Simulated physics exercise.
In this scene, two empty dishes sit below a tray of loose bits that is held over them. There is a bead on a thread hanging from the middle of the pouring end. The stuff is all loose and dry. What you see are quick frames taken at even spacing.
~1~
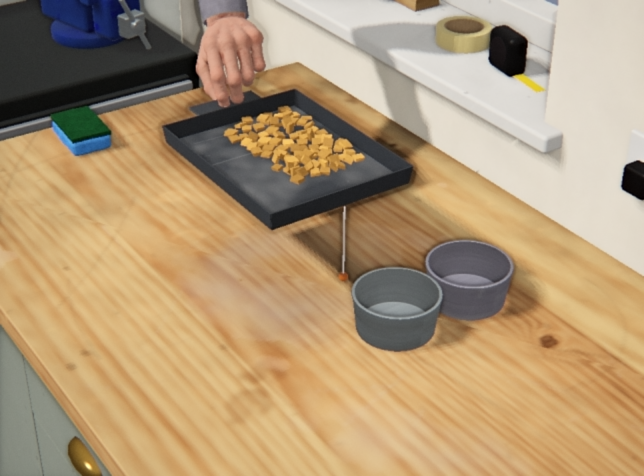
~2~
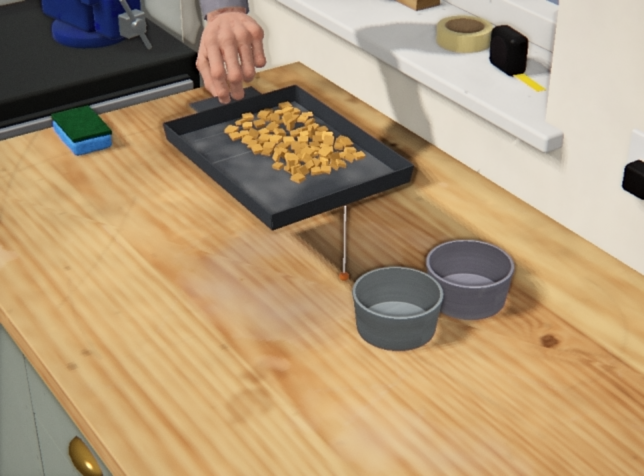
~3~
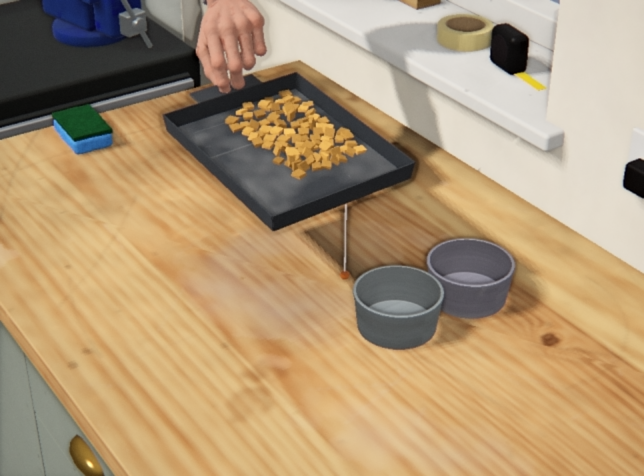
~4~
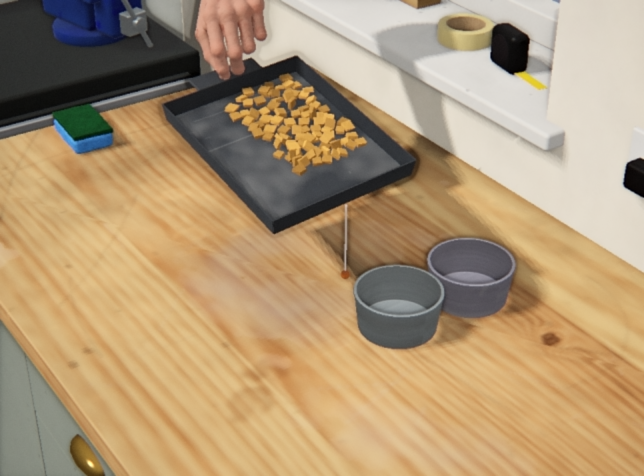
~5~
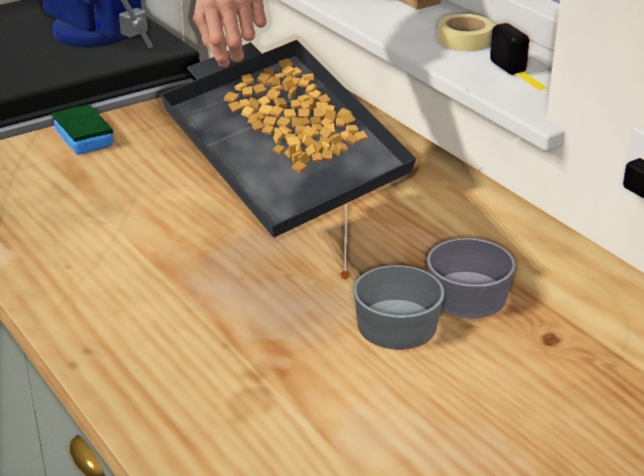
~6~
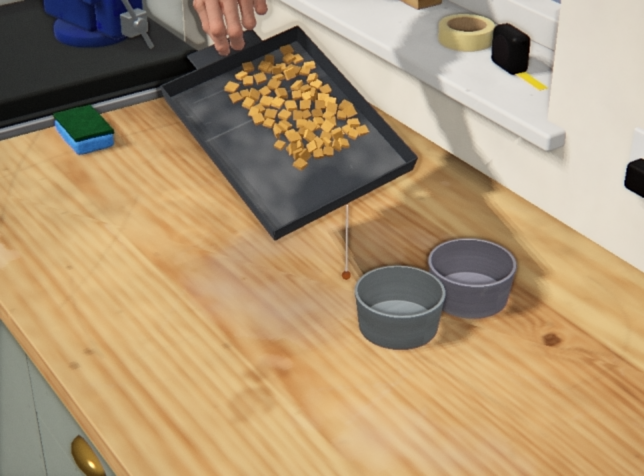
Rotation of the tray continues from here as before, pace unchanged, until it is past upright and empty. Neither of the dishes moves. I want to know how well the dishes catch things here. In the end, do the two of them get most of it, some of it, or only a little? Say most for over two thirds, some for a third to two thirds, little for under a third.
They get only a little.
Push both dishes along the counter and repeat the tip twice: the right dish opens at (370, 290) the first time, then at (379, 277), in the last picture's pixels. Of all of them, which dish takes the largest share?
For the first try I'd say the dish over on the left, and for the second, the dish over on the left.
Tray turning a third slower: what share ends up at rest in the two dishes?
Result: About 0 per cent.
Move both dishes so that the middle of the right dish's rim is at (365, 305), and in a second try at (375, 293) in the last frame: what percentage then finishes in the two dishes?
You'd get 50 in a hundred first and 80 in a hundred after that.
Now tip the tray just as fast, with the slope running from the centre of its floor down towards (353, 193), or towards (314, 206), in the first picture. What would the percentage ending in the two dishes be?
The first try gives close to 80 percent; the next gives 20 percent.
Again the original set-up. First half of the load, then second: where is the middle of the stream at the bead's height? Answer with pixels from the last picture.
Initially about (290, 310); subsequently about (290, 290).
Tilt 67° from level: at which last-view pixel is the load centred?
I'd put the middle of the pieces at roughly (294, 205).
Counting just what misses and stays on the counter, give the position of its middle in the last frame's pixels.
Estimate: Around (288, 351).
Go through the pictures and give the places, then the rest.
In the first picture, corners of the pouring end at (271, 212) and (410, 166), level; middle of the load at (302, 143), cereal squares; left dish at (423, 328); right dish at (496, 297); bead on its thread at (343, 277).
In the second picture, corners of the pouring end at (272, 213) and (410, 165), level; middle of the load at (303, 140).
In the third picture, corners of the pouring end at (273, 214) and (411, 162), tipped barely, lowest at the left corner; middle of the load at (304, 132).
In the fourth picture, corners of the pouring end at (274, 218) and (412, 159), tipped a little, lowest at the left corner; middle of the load at (304, 122).
In the fifth picture, corners of the pouring end at (274, 223) and (413, 158), tipped clearly, lowest at the left corner; middle of the load at (304, 114).
In the sixth picture, corners of the pouring end at (275, 228) and (414, 157), tipped clearly, lowest at the left corner; middle of the load at (305, 106); left dish at (426, 327); right dish at (499, 296).
Soon after the last picture, tray tipped steeply; nearly all on the tray; a stray few in the air.
A little later, tray tipped past a quarter turn; about half on the tray; about half outside both; a small part in the air.
Later still, tray tipped past a quarter turn; all outside both.
At rest, tray tipped past a quarter turn; none in the left dish; none in the right dish; all outside both.
